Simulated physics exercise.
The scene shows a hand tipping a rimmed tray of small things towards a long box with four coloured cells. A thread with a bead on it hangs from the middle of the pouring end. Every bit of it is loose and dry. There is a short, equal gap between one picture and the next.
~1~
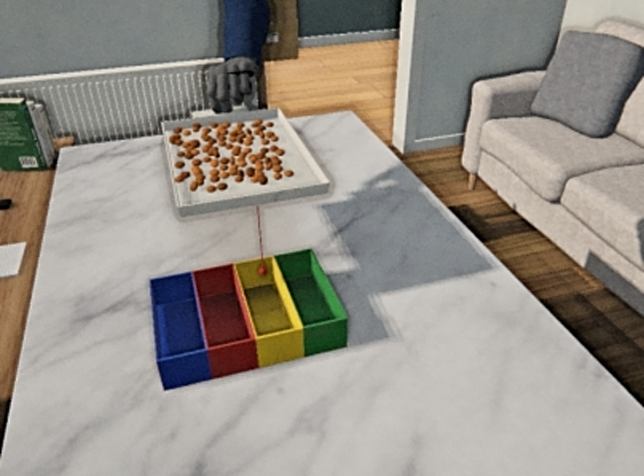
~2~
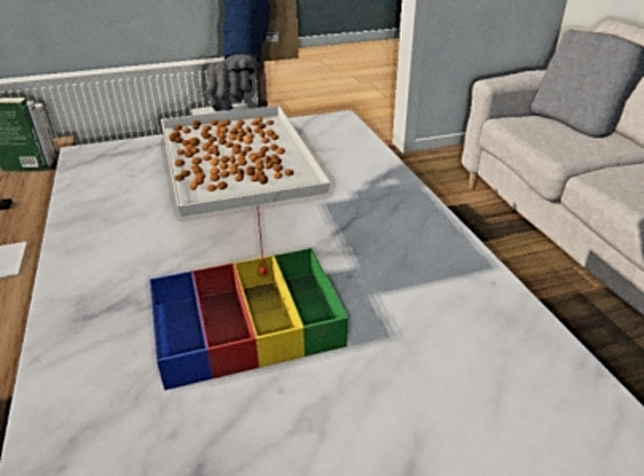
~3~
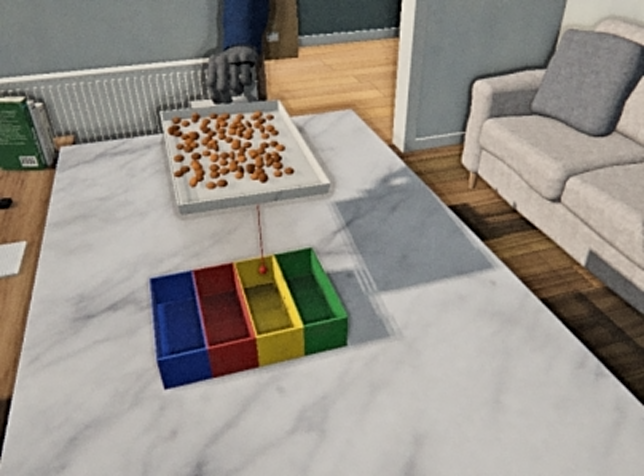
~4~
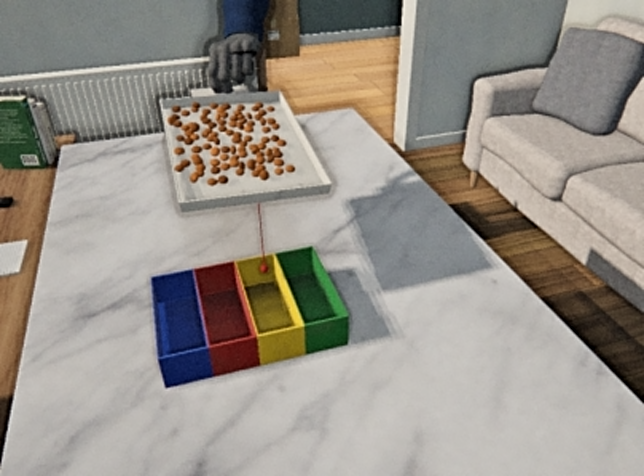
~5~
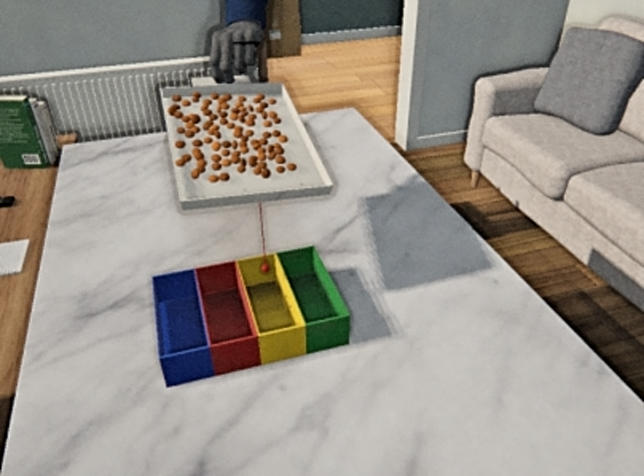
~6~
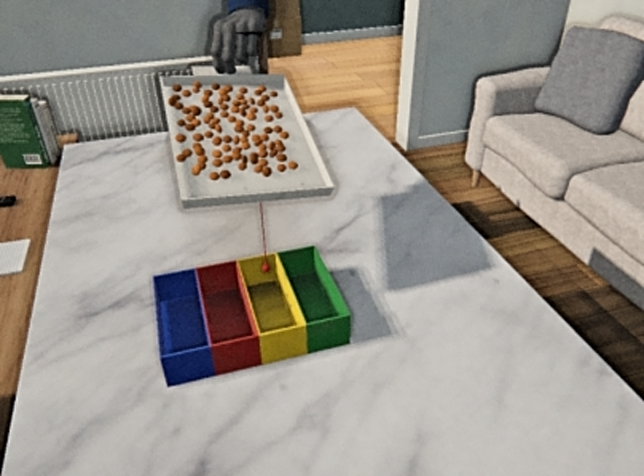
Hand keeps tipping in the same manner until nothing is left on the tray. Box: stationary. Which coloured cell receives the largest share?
The green cell.
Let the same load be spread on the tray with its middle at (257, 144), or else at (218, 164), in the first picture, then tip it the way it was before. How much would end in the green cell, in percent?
From the first start you get 50 in a hundred, from the second 40 in a hundred.
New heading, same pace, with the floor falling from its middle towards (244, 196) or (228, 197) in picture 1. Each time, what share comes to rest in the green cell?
That comes to 20 per cent the first time and 0 per cent the second.
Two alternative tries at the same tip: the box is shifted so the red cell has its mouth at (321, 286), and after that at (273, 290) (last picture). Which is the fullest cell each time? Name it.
The red cell, then that yellow cell.
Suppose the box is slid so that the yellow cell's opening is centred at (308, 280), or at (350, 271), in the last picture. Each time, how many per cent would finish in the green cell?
I'd say about 40 percent, followed by about 0 percent.
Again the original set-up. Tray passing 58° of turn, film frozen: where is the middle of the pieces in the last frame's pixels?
Somewhere about pixel (286, 171).
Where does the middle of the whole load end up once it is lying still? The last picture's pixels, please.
Around (320, 312).
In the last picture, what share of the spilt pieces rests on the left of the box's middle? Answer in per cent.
Around 0 per cent, give or take.
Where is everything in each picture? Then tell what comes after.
Corners of the pouring end at (179, 206) and (328, 182), level; middle of the load at (237, 148), bits of cat kibble; bead on its thread at (263, 271); blue cell at (184, 367); red cell at (233, 356); yellow cell at (280, 345); green cell at (325, 334), in the first picture.
Corners of the pouring end at (180, 205) and (328, 182), level; middle of the load at (237, 147), in the second picture.
Corners of the pouring end at (180, 204) and (328, 182), tipped barely, lowest at the right corner; middle of the load at (237, 142), in the third picture.
Corners of the pouring end at (181, 201) and (330, 183), tipped a little, lowest at the right corner; middle of the load at (237, 135), in the fourth picture.
Corners of the pouring end at (182, 200) and (331, 184), tipped a little, lowest at the right corner; middle of the load at (239, 129), in the fifth picture.
Corners of the pouring end at (184, 198) and (332, 186), tipped a little, lowest at the right corner; middle of the load at (239, 129); blue cell at (188, 364); red cell at (237, 352); yellow cell at (284, 342); green cell at (328, 331), in the sixth picture.
Soon after the last picture, tray tipped steeply; nearly all on the tray; a small part falling or outside the box.
A little later, tray tipped right over; about a third on the tray; about a third in the green cell; a small part in the yellow cell; about a quarter falling or outside the box.
Later still, tray tipped past a quarter turn; about half in the green cell; a small part in the yellow cell; about a third falling or outside the box.
At rest, tray tipped past a quarter turn; about half in the green cell; a small part in the yellow cell; none in the blue cell; none in the red cell; about a third outside the box.
